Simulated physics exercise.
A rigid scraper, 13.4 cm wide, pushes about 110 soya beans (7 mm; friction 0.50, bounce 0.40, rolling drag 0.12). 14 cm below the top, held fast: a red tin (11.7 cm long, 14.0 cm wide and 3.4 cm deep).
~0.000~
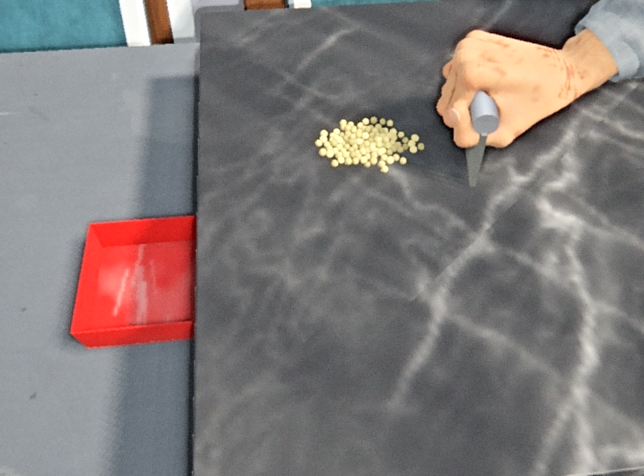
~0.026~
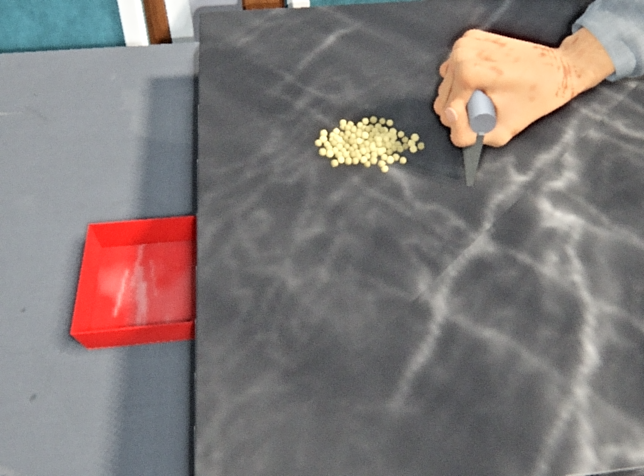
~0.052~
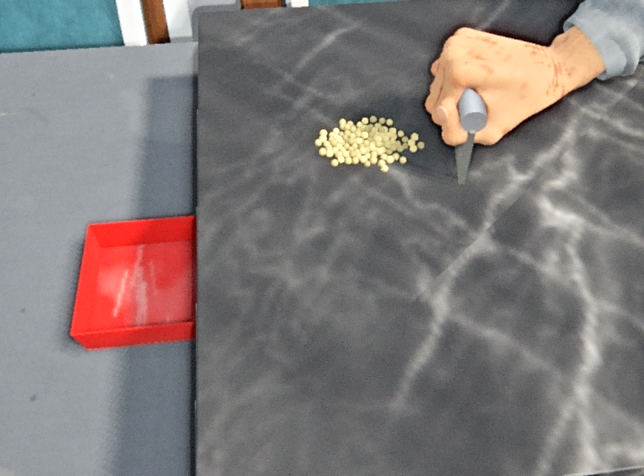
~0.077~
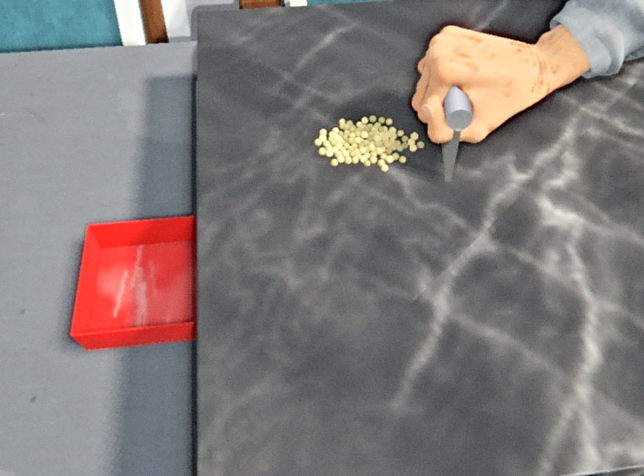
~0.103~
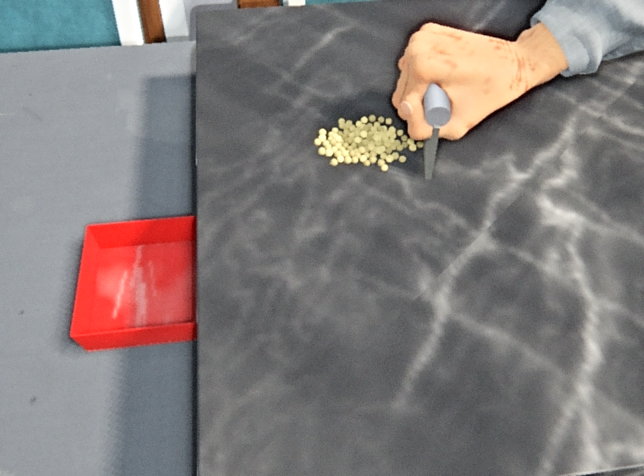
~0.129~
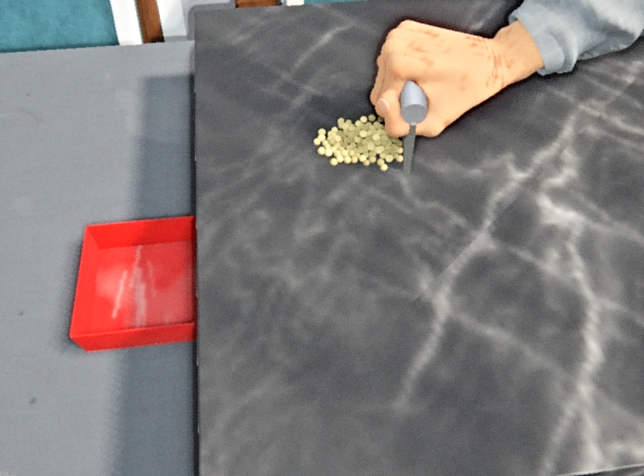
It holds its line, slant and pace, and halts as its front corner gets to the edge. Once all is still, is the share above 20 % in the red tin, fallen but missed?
In the red tin: Under; fallen but missed: Over.
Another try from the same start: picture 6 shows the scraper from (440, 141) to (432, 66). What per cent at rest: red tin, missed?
Red tin 40, missed 50.
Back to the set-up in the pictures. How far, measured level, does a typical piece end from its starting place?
Roughly 34 cm.
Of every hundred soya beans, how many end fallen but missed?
Some 75 per cent.
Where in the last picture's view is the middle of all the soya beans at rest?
At about (104, 209).
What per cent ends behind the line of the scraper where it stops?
Roughly 10 per cent.
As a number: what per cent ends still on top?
About 10 per cent.
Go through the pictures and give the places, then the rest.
In the first frame, scraper from (482, 143) to (471, 69); moved 0.0 cm; 0 pieces shifted; middle of the spill at (367, 144); red tin at (142, 270).
In the second frame, scraper from (479, 142) to (468, 68); moved 0.3 cm; 0 pieces shifted; middle of the spill at (367, 144).
In the third frame, scraper from (470, 140) to (460, 66); moved 1.1 cm; 0 pieces shifted; middle of the spill at (366, 144).
In the fourth frame, scraper from (456, 138) to (447, 64); moved 2.5 cm; 0 pieces shifted; middle of the spill at (366, 143).
In the fifth frame, scraper from (435, 135) to (428, 62); moved 4.4 cm; 0 pieces shifted; middle of the spill at (366, 143).
In the sixth frame, scraper from (412, 132) to (408, 59); moved 6.6 cm; 12 pieces shifted; middle of the spill at (365, 143); red tin at (141, 271). Its speed is about 0.83 m/s, heading 17 degrees away from the viewer.
Then, at 0.31 s, scraper 22 cm from its start, spill 16 cm wide; still on top 100 %.
After 0.49 s, scraper 28 cm from its start, spill 23 cm wide; off the edge, not caught 80 %, still on top 20 %.
After 0.64 s, scraper 28 cm from its start, spill 28 cm wide; red tin 15 %, off the edge, not caught 75 %, still on top 10 %.
In the end, at 1.5 s, red tin 15 %, fallen but missed 75 %, still on top 10 %.
